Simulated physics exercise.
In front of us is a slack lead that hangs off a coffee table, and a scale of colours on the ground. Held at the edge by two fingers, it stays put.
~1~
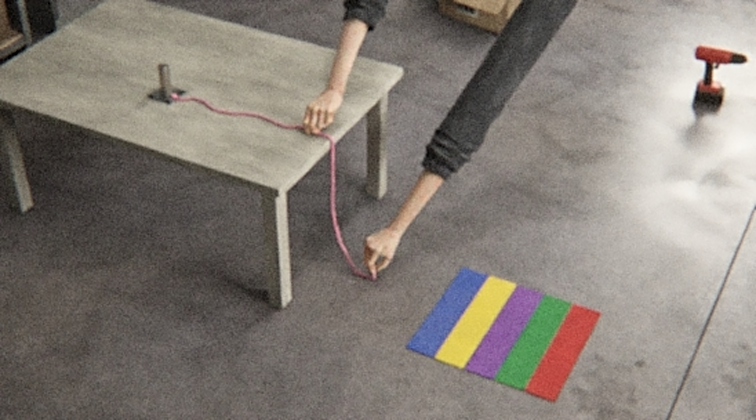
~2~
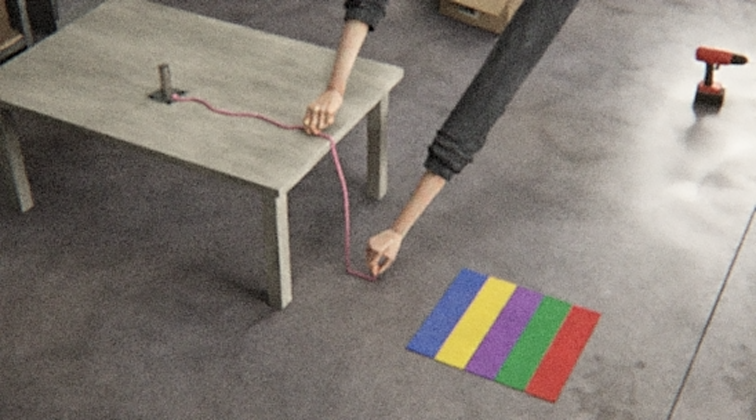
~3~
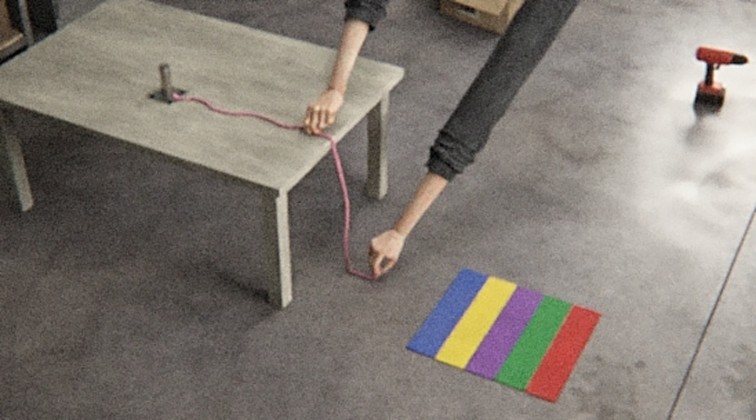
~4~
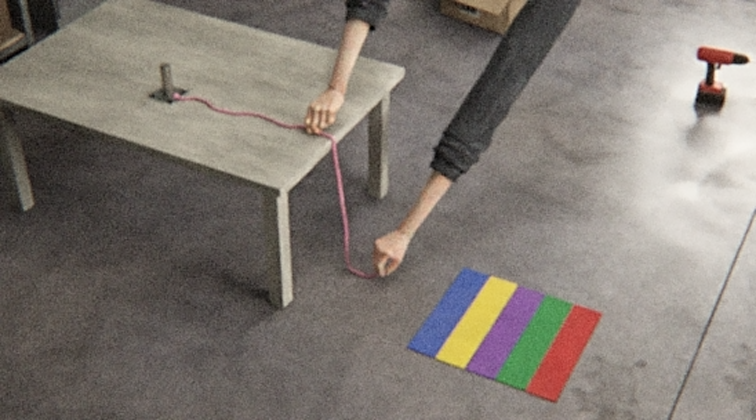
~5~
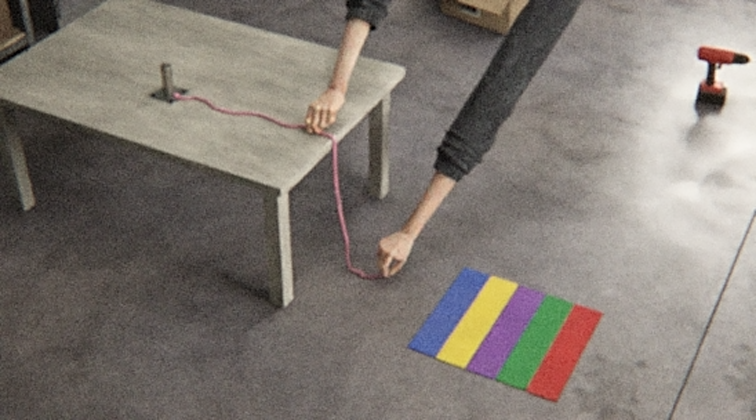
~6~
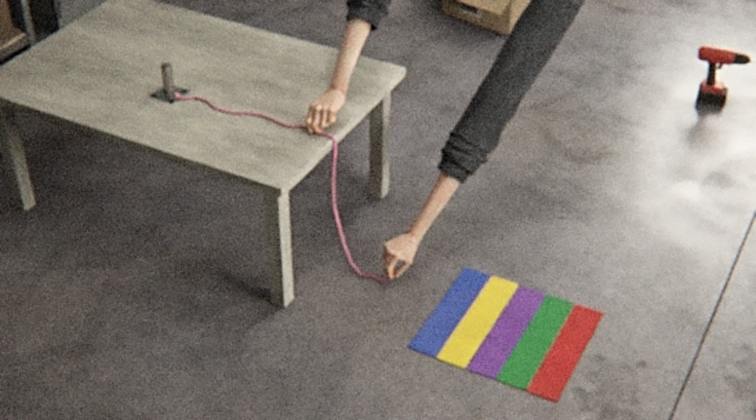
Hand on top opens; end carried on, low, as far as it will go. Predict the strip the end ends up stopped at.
The end ends up at the yellow strip.
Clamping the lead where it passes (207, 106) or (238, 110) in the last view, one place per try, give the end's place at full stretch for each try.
First try close to (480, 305), second close to (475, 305).
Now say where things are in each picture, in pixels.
End (375, 270); blue (430, 337); yellow (459, 347); purple (488, 358); green (518, 369); red (549, 380), in the first frame.
End (377, 272); lead through (198, 100) (248, 115) (300, 127) (337, 165) (347, 218) (348, 264), in the second frame.
End (380, 272), in the third frame.
End (384, 273); lead through (199, 100) (250, 114) (302, 126) (336, 163) (344, 217) (348, 263), in the fourth frame.
End (388, 274), in the fifth frame.
End (394, 276); lead through (200, 99) (251, 114) (303, 126) (334, 162) (336, 214) (351, 263), in the sixth frame.
Soon after, end near (432, 289); short of the strips.
Then, end near (464, 300); over blue.
At full stretch, end near (482, 306); over yellow. It gets as far as the yellow strip.
